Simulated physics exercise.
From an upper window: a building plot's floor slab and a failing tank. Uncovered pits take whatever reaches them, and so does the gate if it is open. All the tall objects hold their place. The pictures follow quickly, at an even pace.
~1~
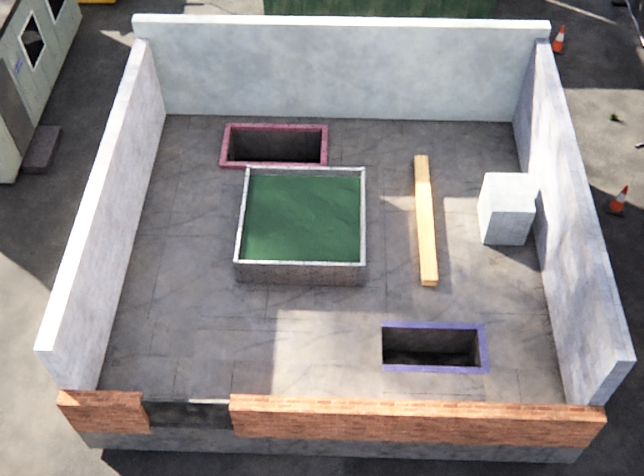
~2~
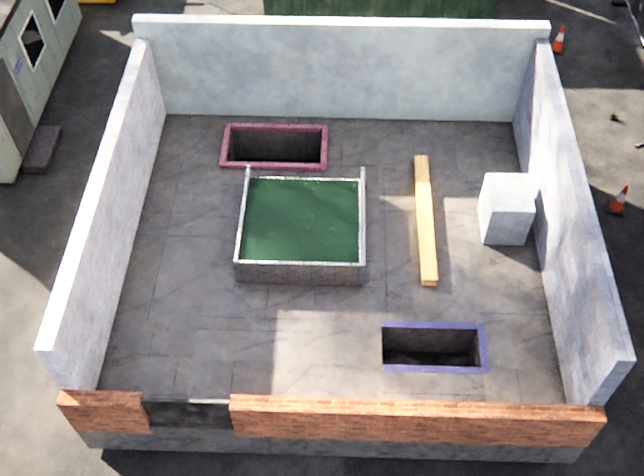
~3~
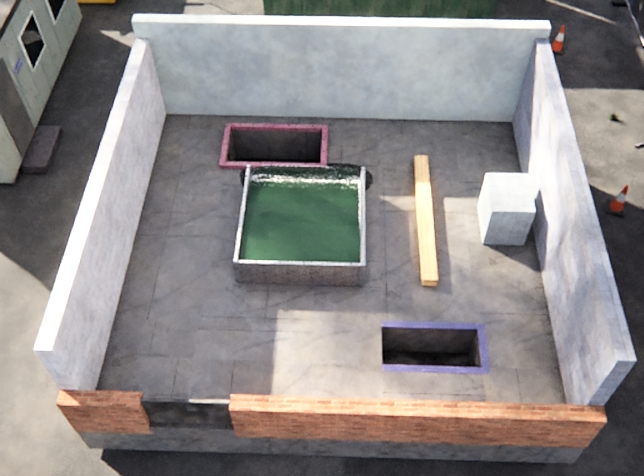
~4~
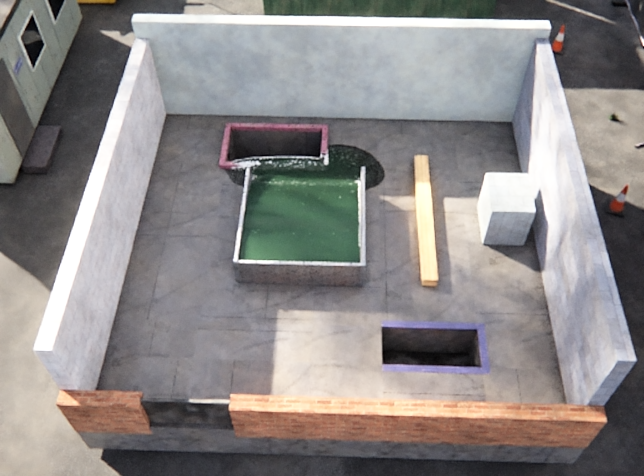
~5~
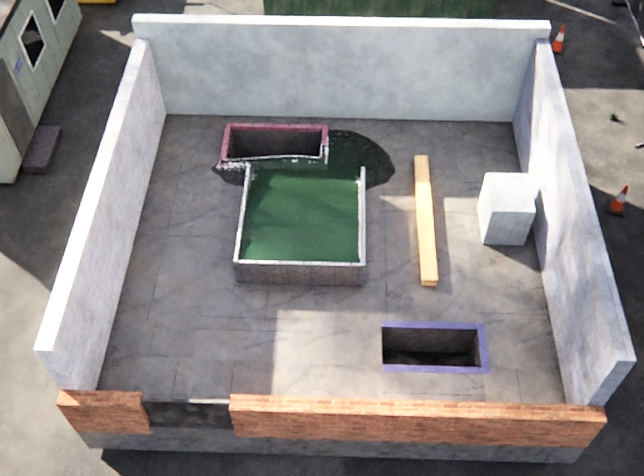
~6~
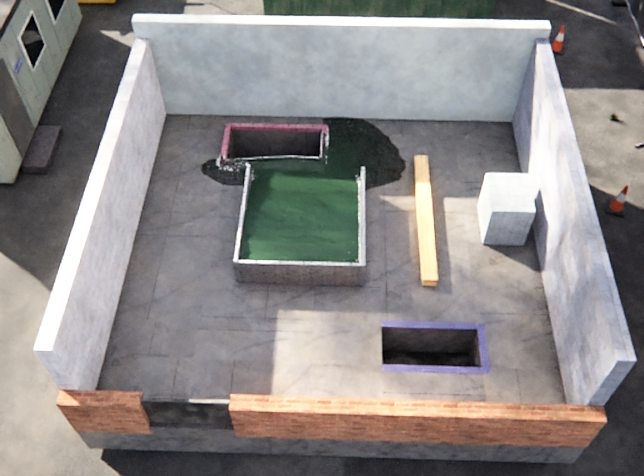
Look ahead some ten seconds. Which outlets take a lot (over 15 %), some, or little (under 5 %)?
In the end: The gate takes less than 5 %; the pink pit takes more than 15 %; the blue pit takes less than 5 %.
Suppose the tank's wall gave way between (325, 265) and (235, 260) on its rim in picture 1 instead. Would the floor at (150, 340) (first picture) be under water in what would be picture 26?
Answer: Awash.
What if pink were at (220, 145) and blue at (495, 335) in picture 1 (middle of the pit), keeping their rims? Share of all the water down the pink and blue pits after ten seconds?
Roughly, in per cent: Pink 12, blue 12.
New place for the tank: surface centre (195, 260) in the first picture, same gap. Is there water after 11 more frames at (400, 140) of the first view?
Answer: Dry.
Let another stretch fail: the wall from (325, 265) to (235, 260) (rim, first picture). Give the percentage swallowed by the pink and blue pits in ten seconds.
Parts in a hundred: Pink 0, blue 15.
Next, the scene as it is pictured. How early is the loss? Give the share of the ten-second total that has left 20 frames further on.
Near 90 in a hundred.
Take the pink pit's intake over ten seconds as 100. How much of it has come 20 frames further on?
I make it 95 per cent.
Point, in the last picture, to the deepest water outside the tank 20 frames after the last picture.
Around (498, 130).
A moment on, water covers 15 % of the floor; the gate 0 %, the pink pit 13 %, the blue pit 0 %.
Next, water covers 20 % of the floor; the gate 0 %, the pink pit 22 %, the blue pit 0 %.
Then, water covers 30 % of the floor; the gate 0 %, the pink pit 28 %, the blue pit 0 %.
Later, water covers 50 % of the floor; the gate 0 %, the pink pit 29 %, the blue pit 0 %.
In the end, water covers 75 % of the floor; the gate 0 %, the pink pit 29 %, the blue pit 2 %.
